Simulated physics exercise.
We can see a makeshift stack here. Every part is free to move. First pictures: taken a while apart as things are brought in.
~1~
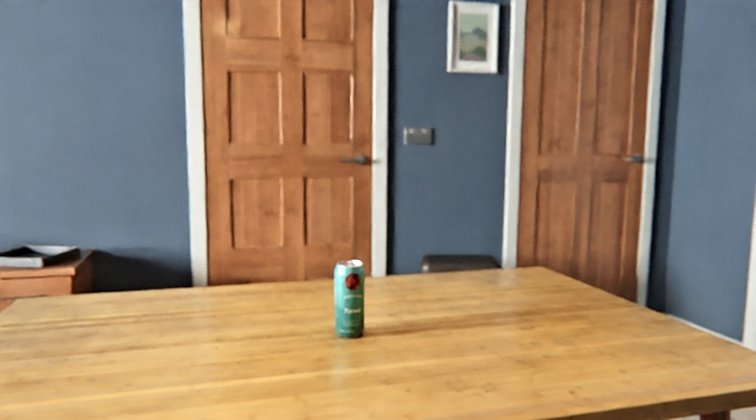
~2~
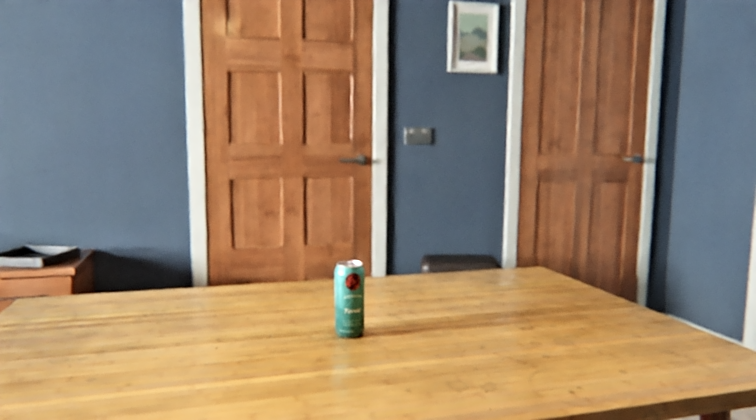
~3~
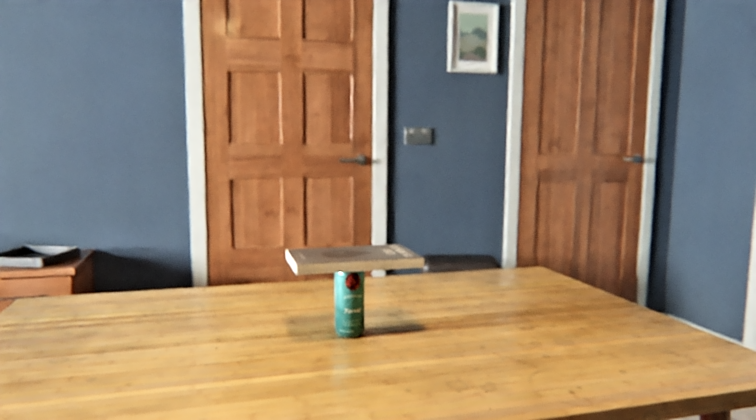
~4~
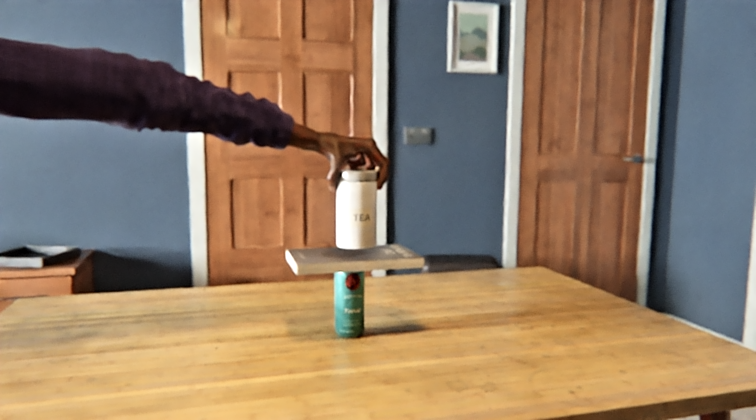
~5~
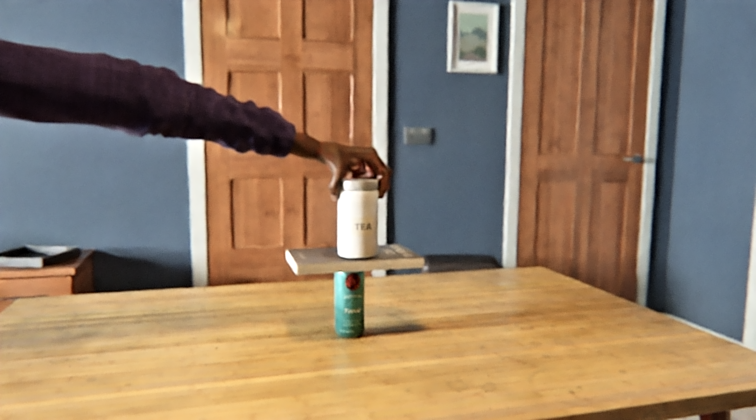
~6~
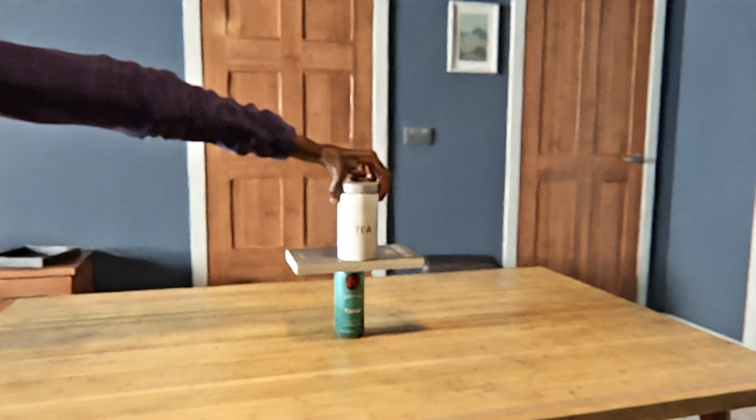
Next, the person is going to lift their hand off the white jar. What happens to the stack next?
Honestly, the whole thing stays intact in the end.
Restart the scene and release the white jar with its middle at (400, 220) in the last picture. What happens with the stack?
Outcome: Collapse.
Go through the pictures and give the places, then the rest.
In the first frame, the last thing is not in view yet; turquoise can (350, 300).
In the second frame, the last thing is not in view yet; turquoise can (350, 300).
In the third frame, the last thing is not in view yet; turquoise can (350, 300).
In the fourth frame, coming down; white jar (357, 208); turquoise can (350, 300).
In the fifth frame, in place under the hand; white jar (358, 217); turquoise can (350, 300).
In the sixth frame, in place under the hand; white jar (358, 220); turquoise can (350, 300).
Then, 0.70 s later than the last frame, all is still.
Then, 1.70 s later than the last frame, white jar resting near (359, 221).
When it is over, all 3 as before. End places, in pixels of the last picture, white jar near (359, 221). The stack keeps its balance.
